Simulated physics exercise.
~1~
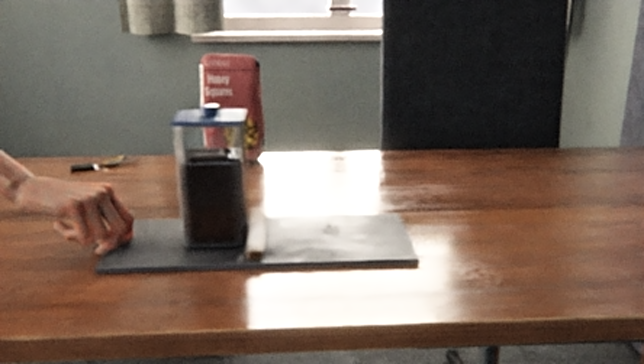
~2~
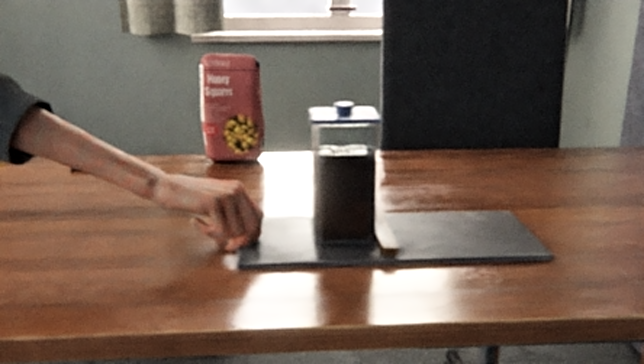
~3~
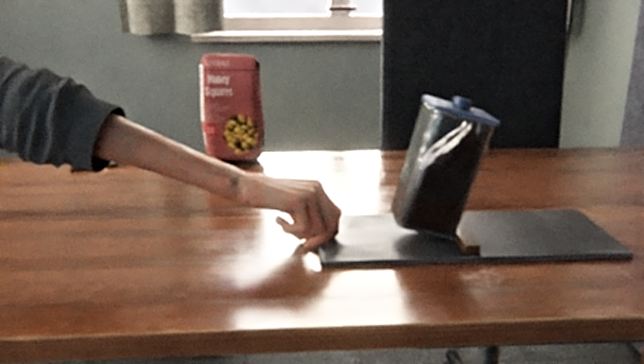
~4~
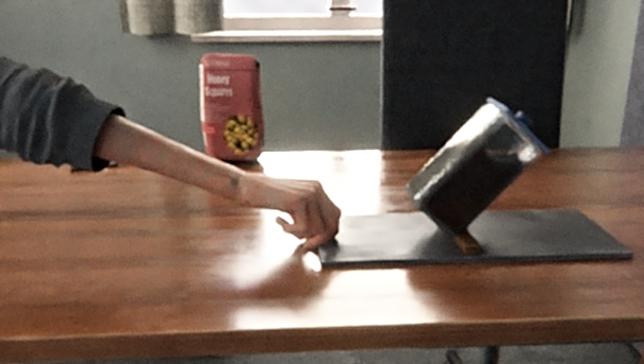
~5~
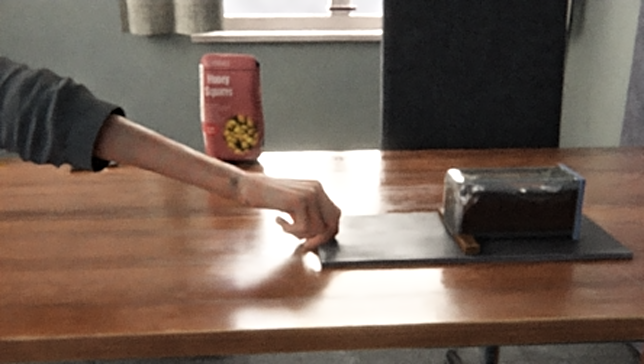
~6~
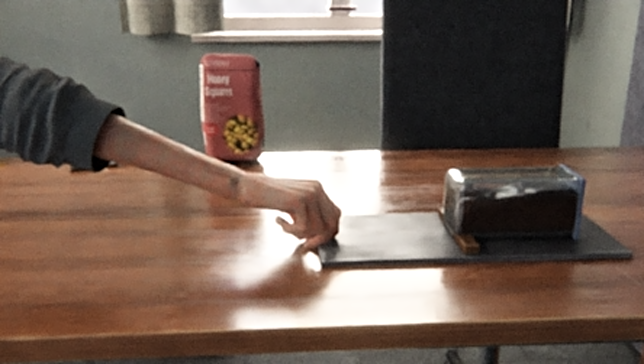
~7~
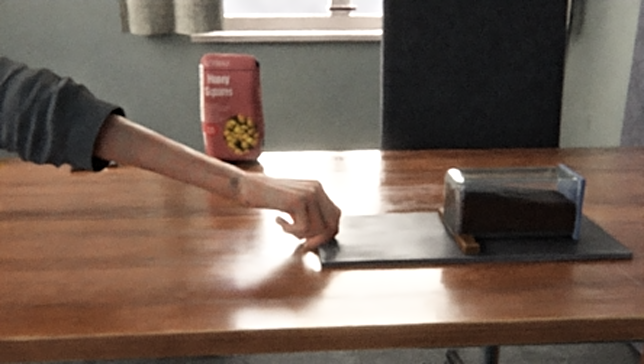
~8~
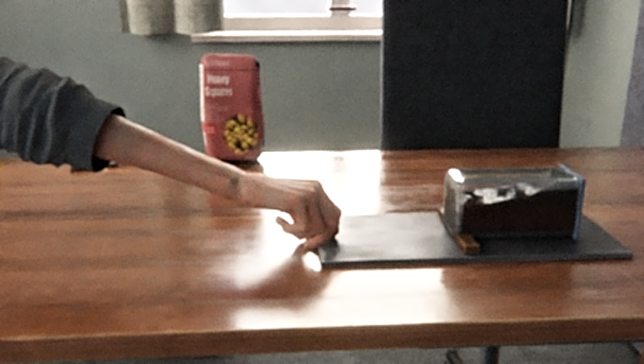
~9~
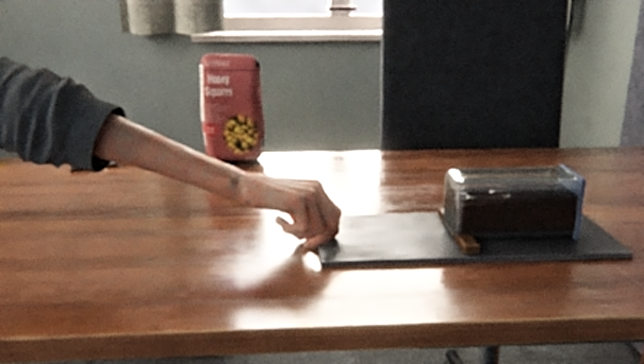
On a wooden table, a hand sliding a dark board right and stopping, the square bottle of coffee toppling onto its side.
